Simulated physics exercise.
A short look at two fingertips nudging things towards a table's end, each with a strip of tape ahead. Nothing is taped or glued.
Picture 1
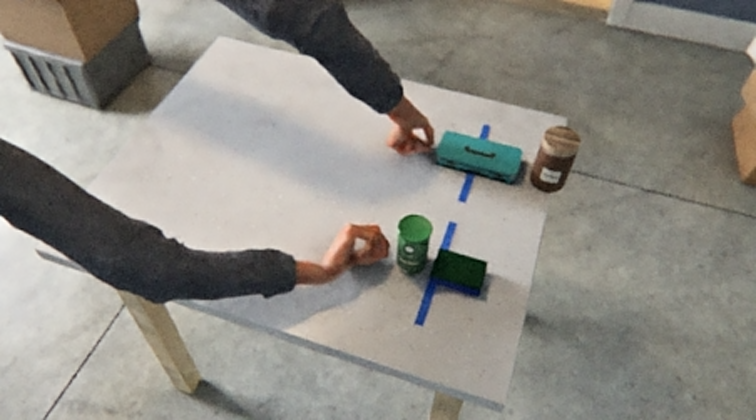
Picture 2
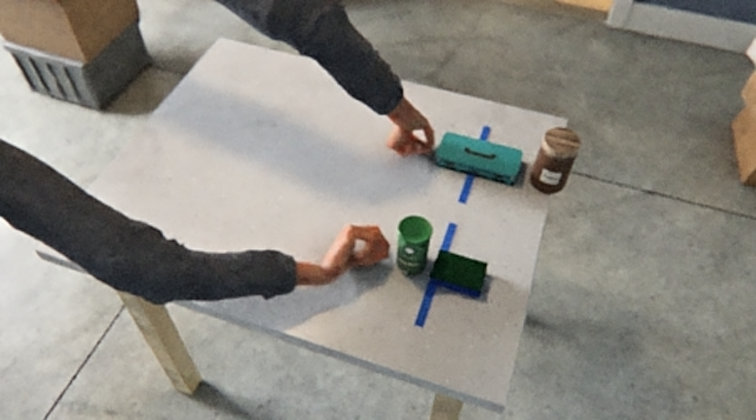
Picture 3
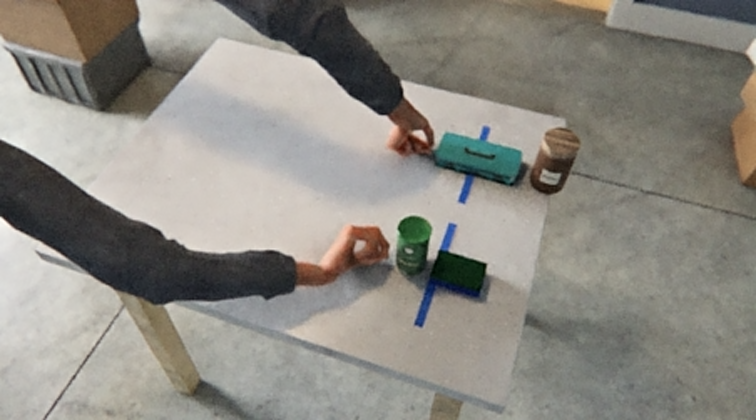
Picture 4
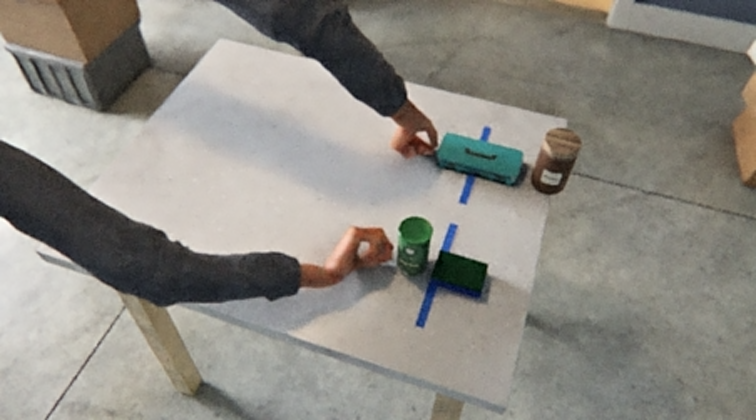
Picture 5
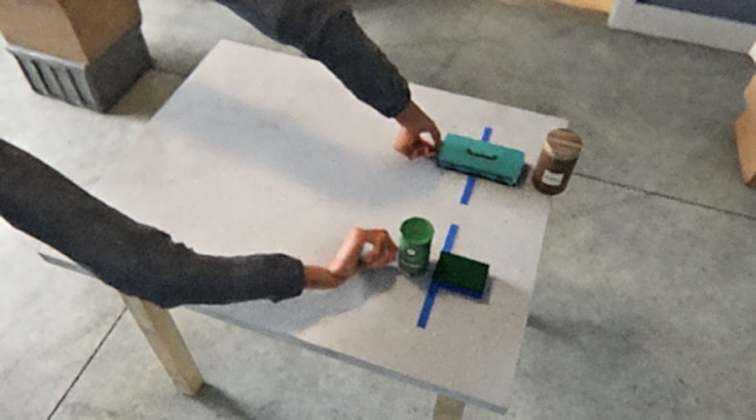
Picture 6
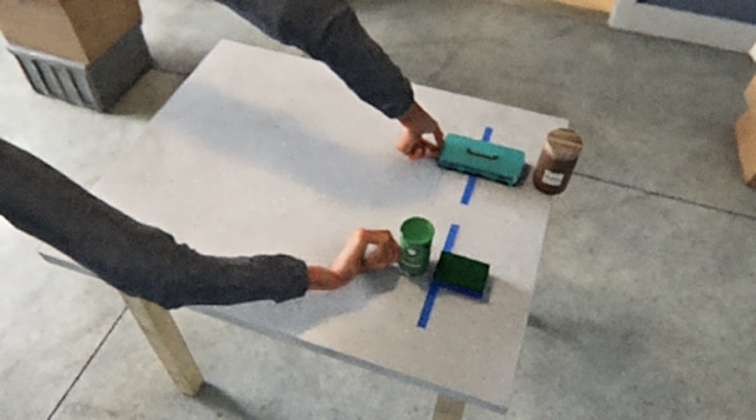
Two hands inching fingertips slightly rightward behind a turquoise case and a green tin, near a brown jar and dark sponge.
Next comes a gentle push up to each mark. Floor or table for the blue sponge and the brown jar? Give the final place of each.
Final places: Blue sponge - on the table; brown jar - on the floor.
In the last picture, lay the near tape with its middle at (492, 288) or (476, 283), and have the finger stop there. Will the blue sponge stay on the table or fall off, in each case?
Placement one: It tumbles off; placement two: It tumbles off.
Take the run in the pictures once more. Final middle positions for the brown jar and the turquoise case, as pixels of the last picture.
So the brown jar finishes at (629, 382), and the turquoise case finishes at (522, 170).
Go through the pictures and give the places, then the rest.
The first picture shows blue sponge (459, 272); brown jar (554, 160); turquoise case (479, 157).
The second picture shows brown jar (555, 161); green tin (413, 247).
The third picture shows blue sponge (459, 274); turquoise case (478, 159).
The fourth picture shows brown jar (555, 162); green tin (414, 248).
The fifth picture shows blue sponge (461, 275); turquoise case (480, 160).
The sixth picture shows blue sponge (461, 275); brown jar (557, 162); green tin (415, 248).
Then, 1.04 s after the last picture, blue sponge moved a little near (488, 283); brown jar tipped 29° from how it was near (585, 176).
Then, 1.26 s after the last picture, blue sponge moved about its own width near (496, 285); brown jar falling near (589, 257).
Then, 1.48 s after the last picture, blue sponge moved about its own width near (502, 287); brown jar down below near (588, 367).
At rest, the blue sponge stays on the table, near (503, 287); the brown jar goes over the edge, near (629, 382).
